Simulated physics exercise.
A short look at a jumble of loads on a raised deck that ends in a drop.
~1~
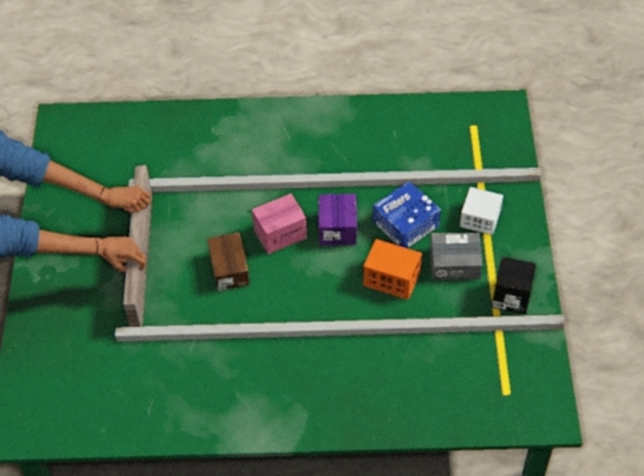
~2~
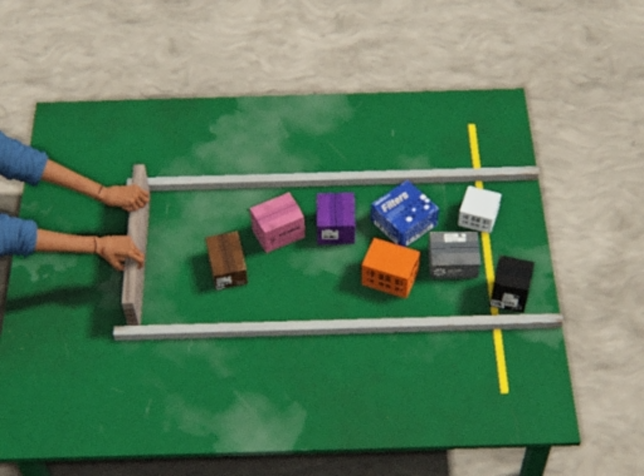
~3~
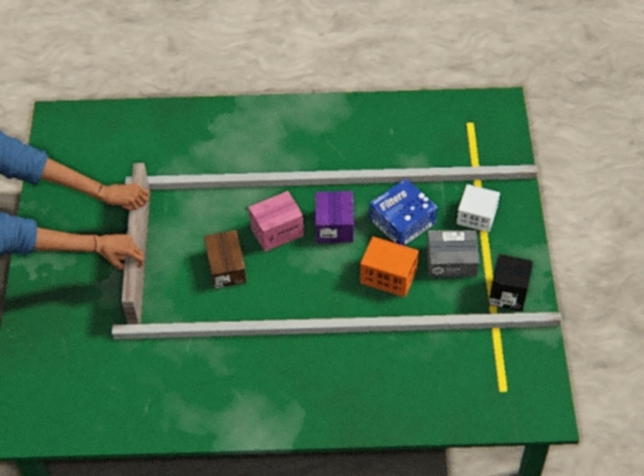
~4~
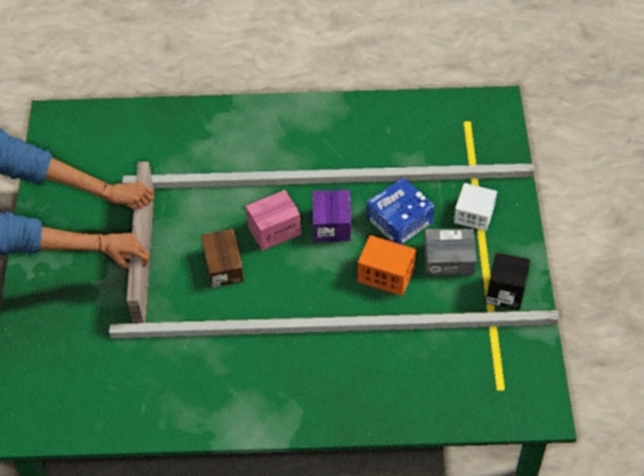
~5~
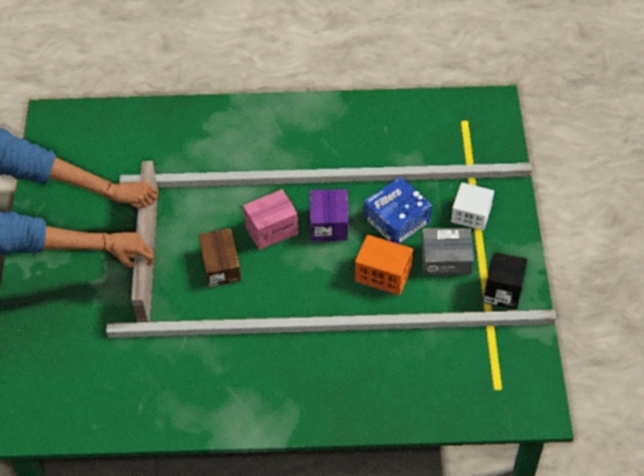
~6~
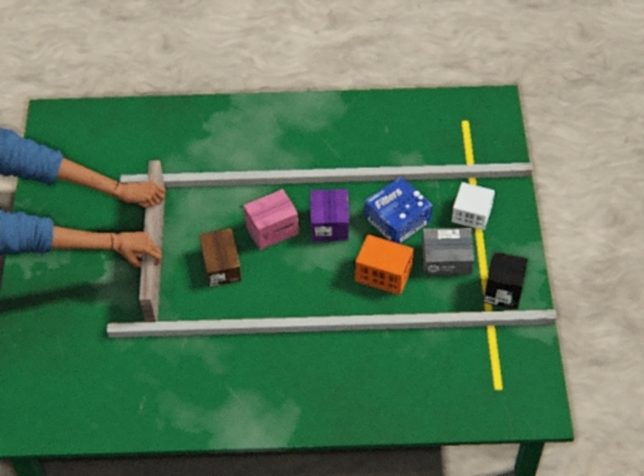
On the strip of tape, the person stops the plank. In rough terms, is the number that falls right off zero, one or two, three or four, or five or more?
The tally of falls will come to three or else four.
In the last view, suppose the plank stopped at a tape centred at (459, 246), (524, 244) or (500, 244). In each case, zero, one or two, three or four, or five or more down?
Going through the places as listed, I'd say three to four, then 5 or more, then 5 or more.
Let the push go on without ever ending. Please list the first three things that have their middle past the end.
Earliest first, the order is the white crate, the grey parcel, the blue box.
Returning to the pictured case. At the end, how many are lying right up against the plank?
The count in contact is 2.
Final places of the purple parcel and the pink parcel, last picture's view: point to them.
You'll find the purple parcel at roughly (530, 206) and the pink parcel at roughly (494, 201).
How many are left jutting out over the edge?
I count 3 overhanging.
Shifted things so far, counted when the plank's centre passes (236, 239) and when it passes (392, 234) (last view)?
At the one place 2, at the other 7.
Soon after, none off yet; black parcel at rest near (506, 281); white crate at rest near (473, 206); grey parcel at rest near (448, 252).
After that, none off yet; black parcel at rest near (506, 281); white crate displaced about its own width near (504, 206); grey parcel displaced a little near (474, 251).
In the end, the number that fall off is three or four; gone, blue box, grey parcel and white crate.
